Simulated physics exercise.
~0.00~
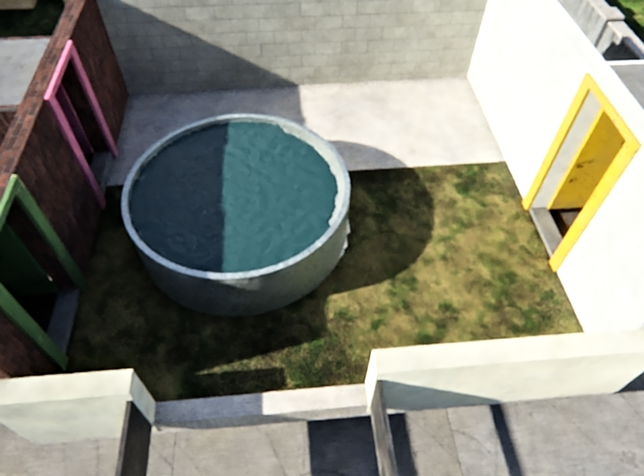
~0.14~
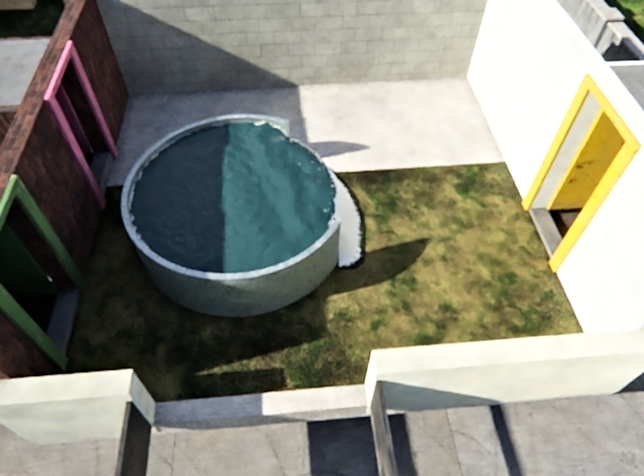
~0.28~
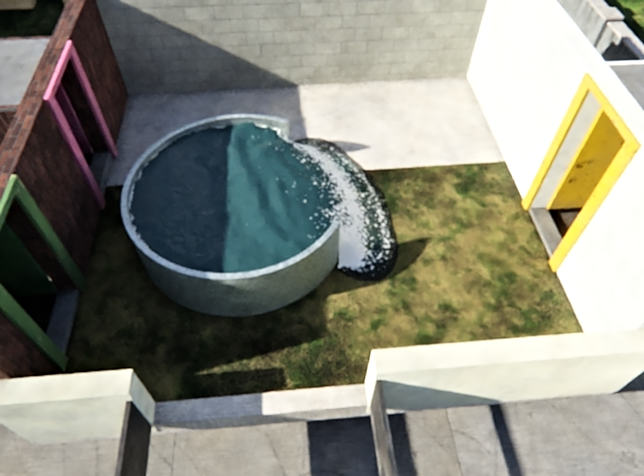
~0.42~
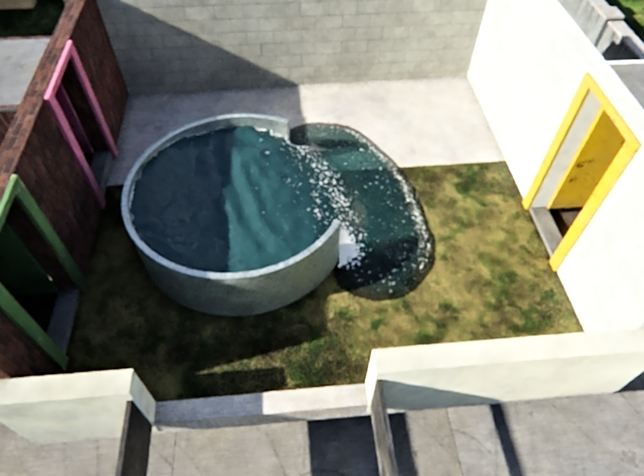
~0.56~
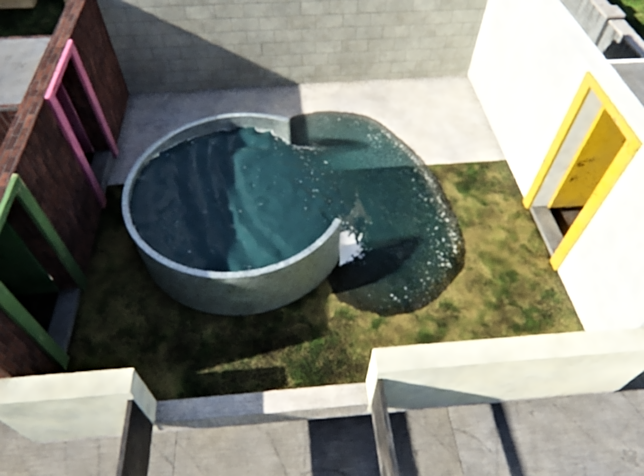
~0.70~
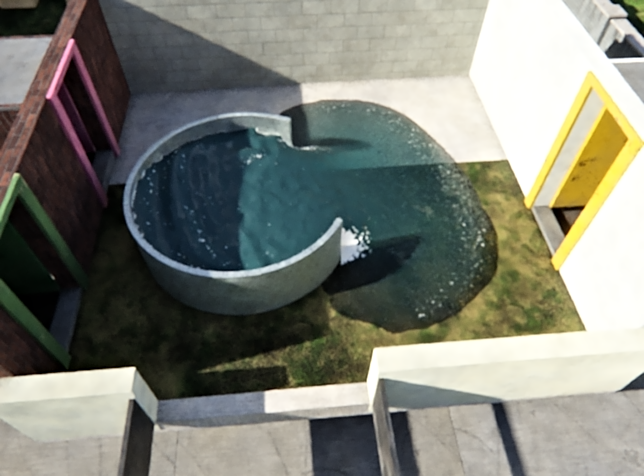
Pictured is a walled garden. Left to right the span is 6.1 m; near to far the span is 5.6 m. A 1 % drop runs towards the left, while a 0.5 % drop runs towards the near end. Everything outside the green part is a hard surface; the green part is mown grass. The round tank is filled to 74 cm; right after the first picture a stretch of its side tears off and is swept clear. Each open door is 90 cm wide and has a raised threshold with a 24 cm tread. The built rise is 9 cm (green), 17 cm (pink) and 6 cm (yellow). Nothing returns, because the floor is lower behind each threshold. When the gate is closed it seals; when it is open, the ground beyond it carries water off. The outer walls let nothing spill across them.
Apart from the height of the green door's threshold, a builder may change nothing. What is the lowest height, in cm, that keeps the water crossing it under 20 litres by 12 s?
About 12.5 cm.
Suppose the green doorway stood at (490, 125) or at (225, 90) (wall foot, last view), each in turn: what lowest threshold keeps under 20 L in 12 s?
You'd want about 28 cm there first, then about 8.0 cm.
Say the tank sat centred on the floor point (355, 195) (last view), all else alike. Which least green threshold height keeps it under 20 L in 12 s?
In that case about 14.0 cm.
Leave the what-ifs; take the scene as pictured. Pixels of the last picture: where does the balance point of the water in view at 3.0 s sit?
The water's centre is at about (371, 184).
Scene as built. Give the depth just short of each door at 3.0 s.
The green door has 0 cm, the pink door 0 cm and the yellow door 22 cm.
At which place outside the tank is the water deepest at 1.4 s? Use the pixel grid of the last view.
Check close to (342, 192).
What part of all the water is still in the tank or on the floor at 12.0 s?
About 74 in every hundred.
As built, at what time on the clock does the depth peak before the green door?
Around 10.0 s, give or take.
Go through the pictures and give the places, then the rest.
Still water, 74 cm deep, in the round tank at (238, 189); the green door at (37, 278) is dry, in the first frame.
The gap is at (335, 192), the front 0.3 m out at (359, 260); the back of the round tank holds 74 cm, in the second frame.
The gap is at (335, 193), the front 0.7 m out at a hidden place; the back of the round tank holds 74 cm, in the third frame.
Water pours out at (335, 194) and has run 1.2 m, to (429, 250); about 10 cm deep outside, 74 cm at the back, in the fourth frame.
The gap is at (336, 194), the front 1.6 m out at (459, 243); the back of the round tank holds 74 cm, in the fifth frame.
Water pours out at (337, 193) and has run 2.0 m, to (492, 244); about 8 cm deep outside, 70 cm at the back; the green door at (39, 276), 3.8 m from the gap, is still 3.2 m from the nearest water, in the sixth frame.
After 1.4 s water covers 55 % of the floor, deepest (32 cm) near (342, 192); it has not reached the green door.
After 3.0 s water covers 60 % of the floor, deepest (37 cm) near (467, 87); it has not reached the green door.
After 12.0 s water covers 100 % of the floor, deepest (15 cm) near (57, 408); 14 cm at the green door, 61 litres in over its 9 cm threshold.
At the green door as built, the water arrived by 6.6 s and peaked near 17 cm at 9.8 s.
With a threshold of 11 cm, 37 litres would have come in within the 12 s; with 15 cm, 6 litres. So under 20 litres takes about 12.5 cm.
